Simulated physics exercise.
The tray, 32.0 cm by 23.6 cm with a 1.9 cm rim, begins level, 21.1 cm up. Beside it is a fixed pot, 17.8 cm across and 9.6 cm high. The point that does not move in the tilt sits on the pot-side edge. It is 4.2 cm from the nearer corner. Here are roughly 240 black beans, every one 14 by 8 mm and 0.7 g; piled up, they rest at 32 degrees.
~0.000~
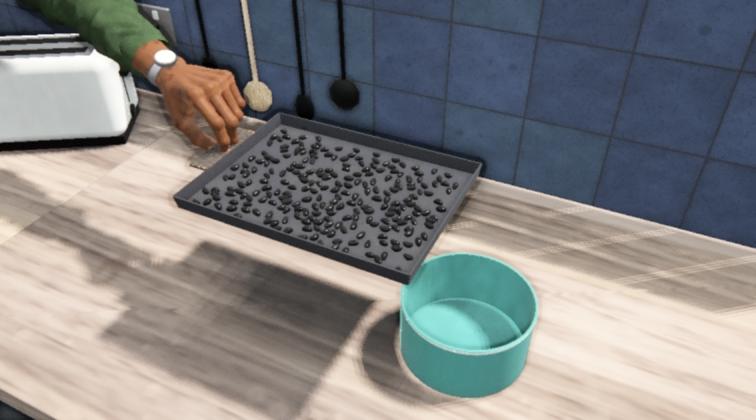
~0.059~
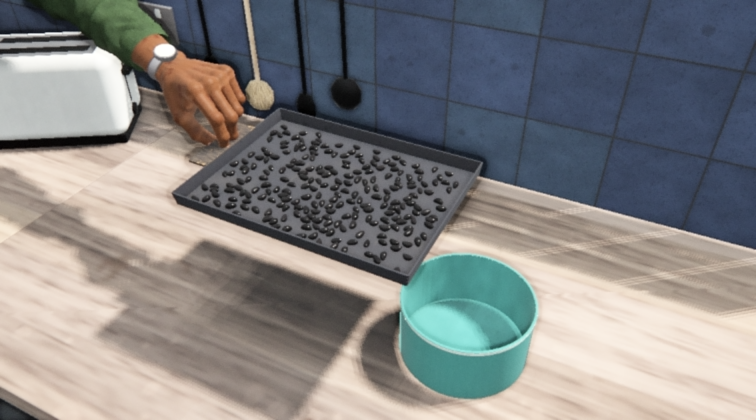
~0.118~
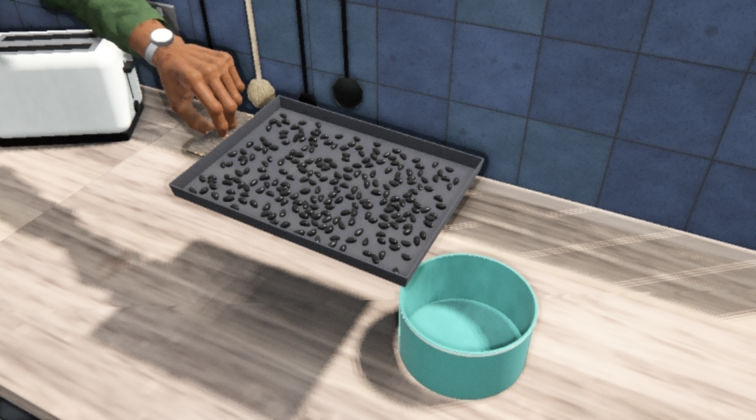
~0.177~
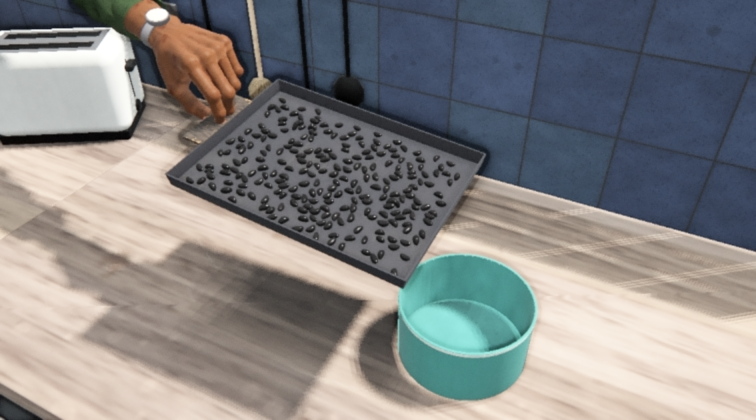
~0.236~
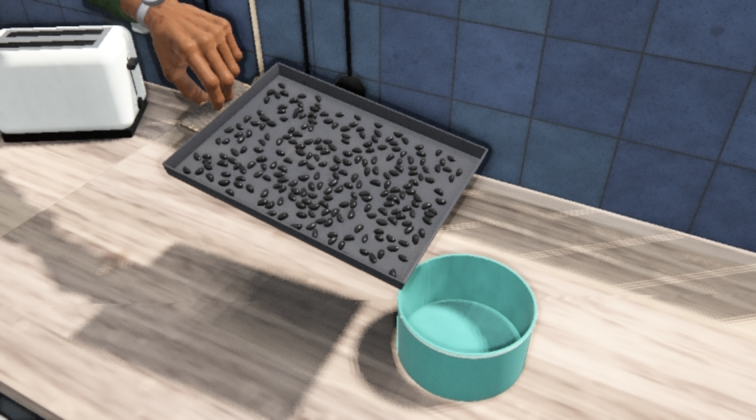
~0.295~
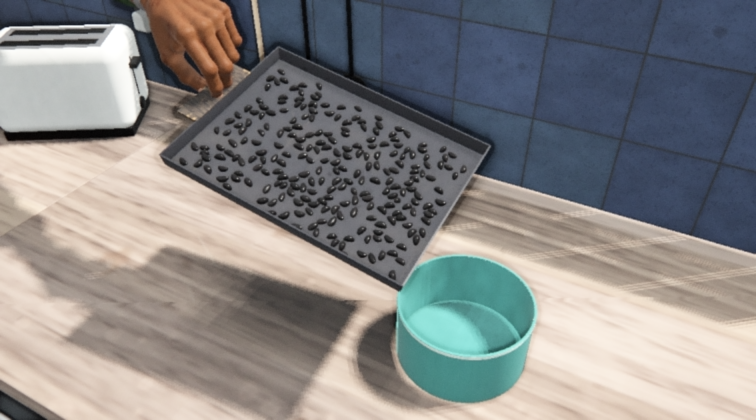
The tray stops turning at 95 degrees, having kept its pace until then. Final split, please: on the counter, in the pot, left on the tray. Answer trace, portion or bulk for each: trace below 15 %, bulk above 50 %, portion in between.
Counter: Bulk. Pot: Trace. Left on the tray: Trace.
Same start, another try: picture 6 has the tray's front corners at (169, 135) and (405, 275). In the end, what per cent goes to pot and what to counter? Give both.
Final per cent - pot 70, counter 30.
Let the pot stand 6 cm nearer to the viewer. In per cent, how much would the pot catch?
Around 50 per cent.
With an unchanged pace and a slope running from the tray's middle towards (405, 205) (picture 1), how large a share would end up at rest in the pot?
Something like 75 per cent of the pieces.
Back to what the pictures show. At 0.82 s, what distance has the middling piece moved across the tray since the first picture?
By then it sits near 9 cm from where it began.
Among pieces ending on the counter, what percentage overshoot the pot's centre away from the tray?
60 %.
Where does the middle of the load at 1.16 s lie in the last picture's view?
Approx. (405, 289).
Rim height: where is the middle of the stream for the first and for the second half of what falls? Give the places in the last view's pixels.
The first half passes near (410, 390) and the second half near (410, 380).
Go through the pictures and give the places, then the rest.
The first picture shows tray tilt 0 degrees, front corners at (176, 195) and (408, 273); middle of the pieces at (336, 190); pot at (469, 298).
The second picture shows tray tilt 1 degrees, front corners at (175, 192) and (407, 273); middle of the pieces at (335, 188).
The third picture shows tray tilt 4 degrees, front corners at (172, 184) and (406, 275), lowest corner right front; middle of the pieces at (335, 182).
The fourth picture shows tray tilt 8 degrees, front corners at (169, 173) and (404, 278), lowest corner right front; middle of the pieces at (334, 175).
The fifth picture shows tray tilt 13 degrees, front corners at (166, 163) and (403, 280), lowest corner right front; middle of the pieces at (335, 168).
The sixth picture shows tray tilt 17 degrees, front corners at (163, 154) and (402, 283), lowest corner right front; middle of the pieces at (336, 163); pot at (466, 301). The tray's pace is about 70 degrees a second.
Then, at 0.82 s, tilt 54 degrees; the tray holds 100 %, the pot 0 %.
Then, at 1.16 s, tilt 78 degrees; the tray holds 65 %, the pot 0 %.
Then, at 1.60 s, tilt 95 degrees; the tray holds 0 %, the pot 0 %.
In the end, at 2.5 s, counter 100 %, pot 0 %, tray 0 %.
